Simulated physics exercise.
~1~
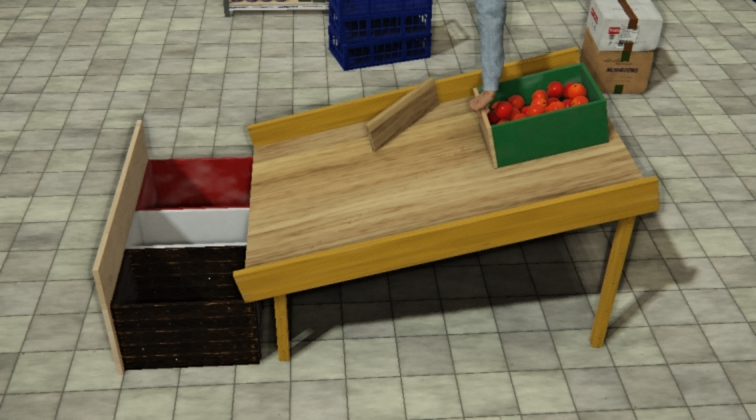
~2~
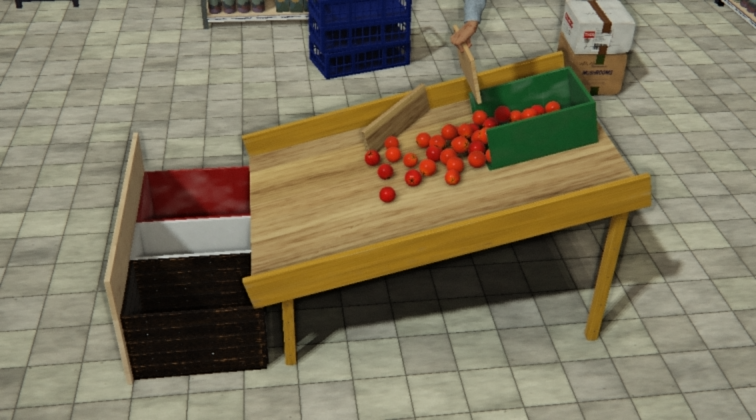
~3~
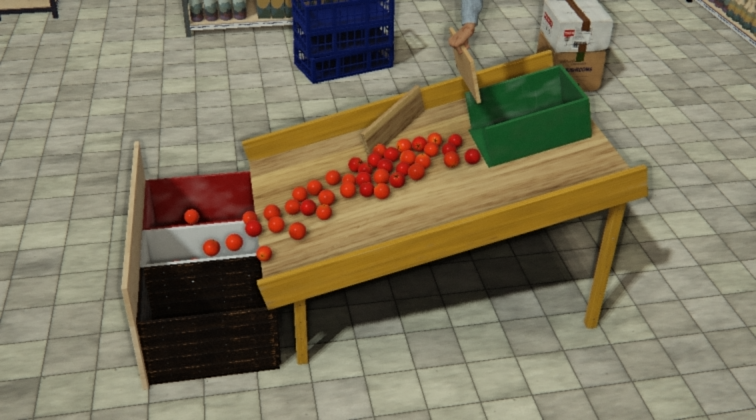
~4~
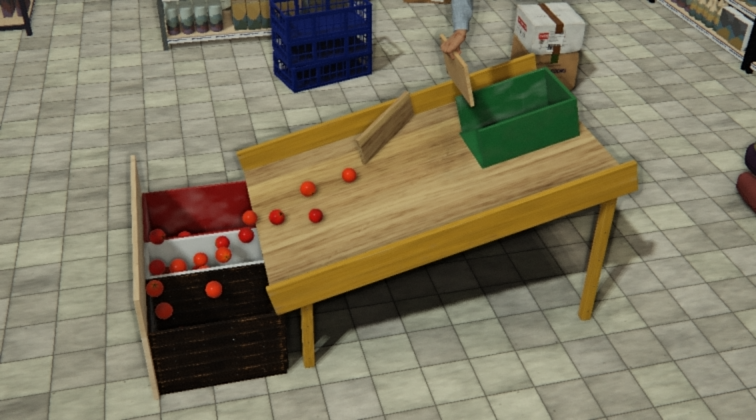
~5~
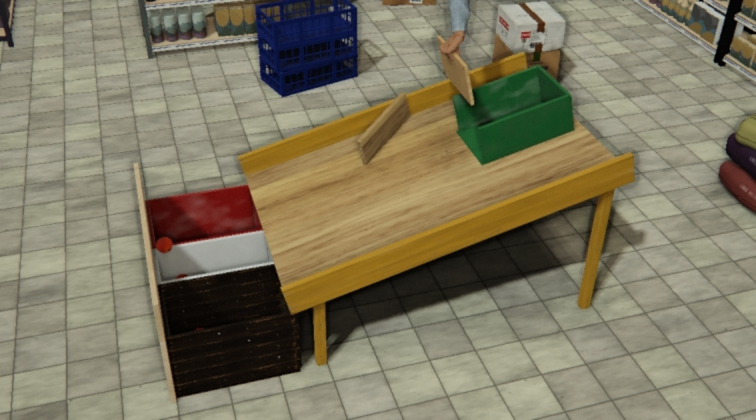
A hand reaches in at the back of a sloping wooden table with yellow rails, seen from above in a tiled shop, while the camera drifts slightly sideways. A green pen full of red and orange balls sits at the right, an angled board lies near the middle, and red, white and black bins stand at the left. The hand lifts the wooden gate, and the balls spill out and roll down leftward past the board. They drop off the low edge, most into the white middle bin. The slope and pen end up empty, with the gate still raised.
